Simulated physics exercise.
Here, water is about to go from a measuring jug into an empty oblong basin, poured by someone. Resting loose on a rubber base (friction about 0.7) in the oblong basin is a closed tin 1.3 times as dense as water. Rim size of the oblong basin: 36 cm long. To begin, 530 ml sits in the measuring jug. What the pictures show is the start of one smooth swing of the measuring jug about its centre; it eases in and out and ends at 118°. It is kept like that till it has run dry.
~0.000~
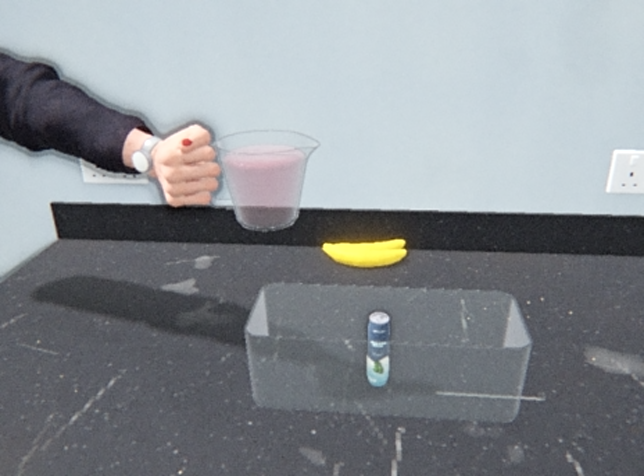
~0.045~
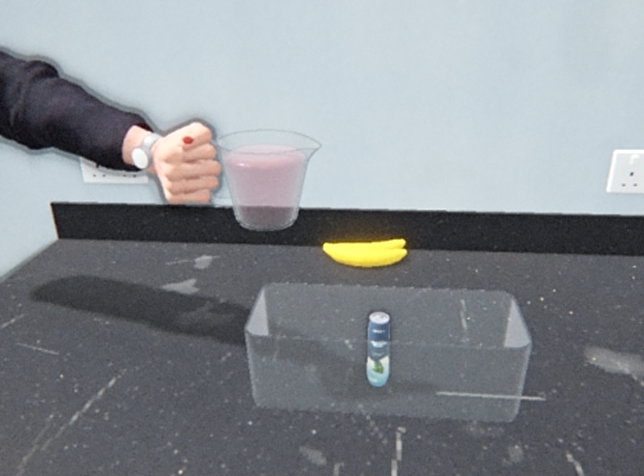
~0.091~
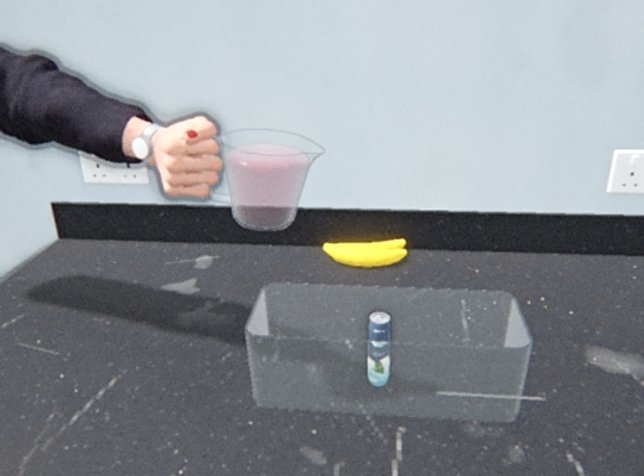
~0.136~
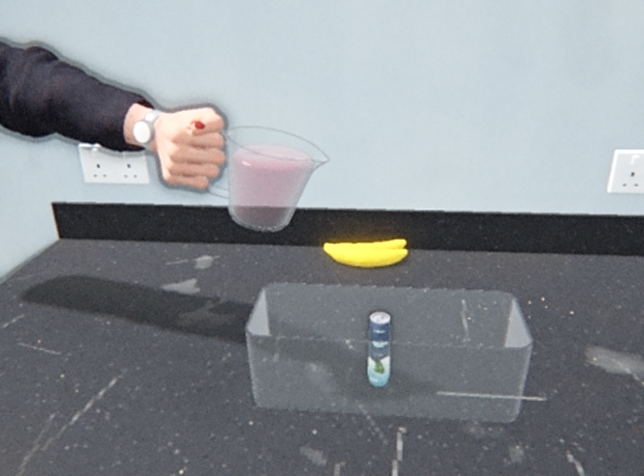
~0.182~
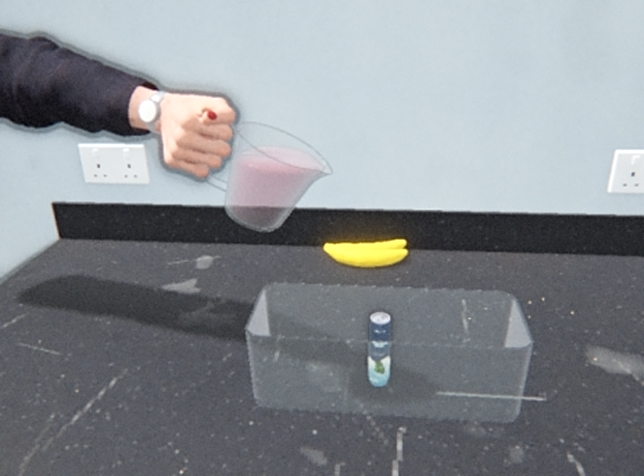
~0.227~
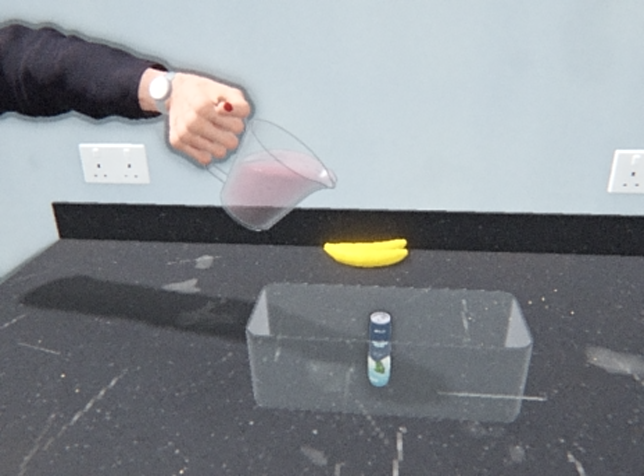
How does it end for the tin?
The tin goes down.
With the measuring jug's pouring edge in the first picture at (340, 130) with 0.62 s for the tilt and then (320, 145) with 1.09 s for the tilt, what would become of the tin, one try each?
The tin overturns the first time and overturns the second time.
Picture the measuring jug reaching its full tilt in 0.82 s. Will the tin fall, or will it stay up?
Well, the tin simply tips.
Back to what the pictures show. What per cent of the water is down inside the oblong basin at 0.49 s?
The basin holds roughly 30 in a hundred parts at that moment.
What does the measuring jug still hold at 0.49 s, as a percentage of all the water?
Roughly 28 per cent.
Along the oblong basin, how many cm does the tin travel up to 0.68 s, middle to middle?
About 2 cm.
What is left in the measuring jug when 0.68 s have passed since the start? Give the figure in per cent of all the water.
Close to 1 percent of the whole amount.
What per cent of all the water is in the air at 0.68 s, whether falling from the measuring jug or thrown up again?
Something like 6 per cent is in the air then.
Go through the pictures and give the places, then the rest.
Tilt 0°; pouring edge (320, 144); surface from (224, 152) to (308, 153); the oblong basin's rim runs from (254, 308) to (522, 320); the tin's top is at (379, 321), in the first picture.
Tilt 2°; pouring edge (321, 145); surface from (225, 151) to (308, 154), in the second picture.
Tilt 7°; pouring edge (325, 150); surface from (228, 150) to (311, 157), in the third picture.
Tilt 15°; pouring edge (330, 159); surface from (233, 150) to (316, 159), in the fourth picture.
Tilt 26°; pouring edge (333, 172); surface from (236, 154) to (323, 164), in the fifth picture.
Tilt 38°; pouring edge (334, 186); surface from (235, 163) to (328, 175); 2 per cent is over the edge, in the sixth picture.
Then, 0.49 s in, the tilt is 109° and 28 per cent is still to pour; the tin stands where it began.
Then, 0.68 s in, the tilt is 118° and 1 per cent is still to pour; the tin leans 12°.
Then, 0.87 s in, the tilt is 118° and 0 per cent is still to pour; the tin lies on its side.
Then, 1.09 s in, the tilt is 118° and 0 per cent is still to pour; the tin lies on its side.
Finally, the tin lies on its side.
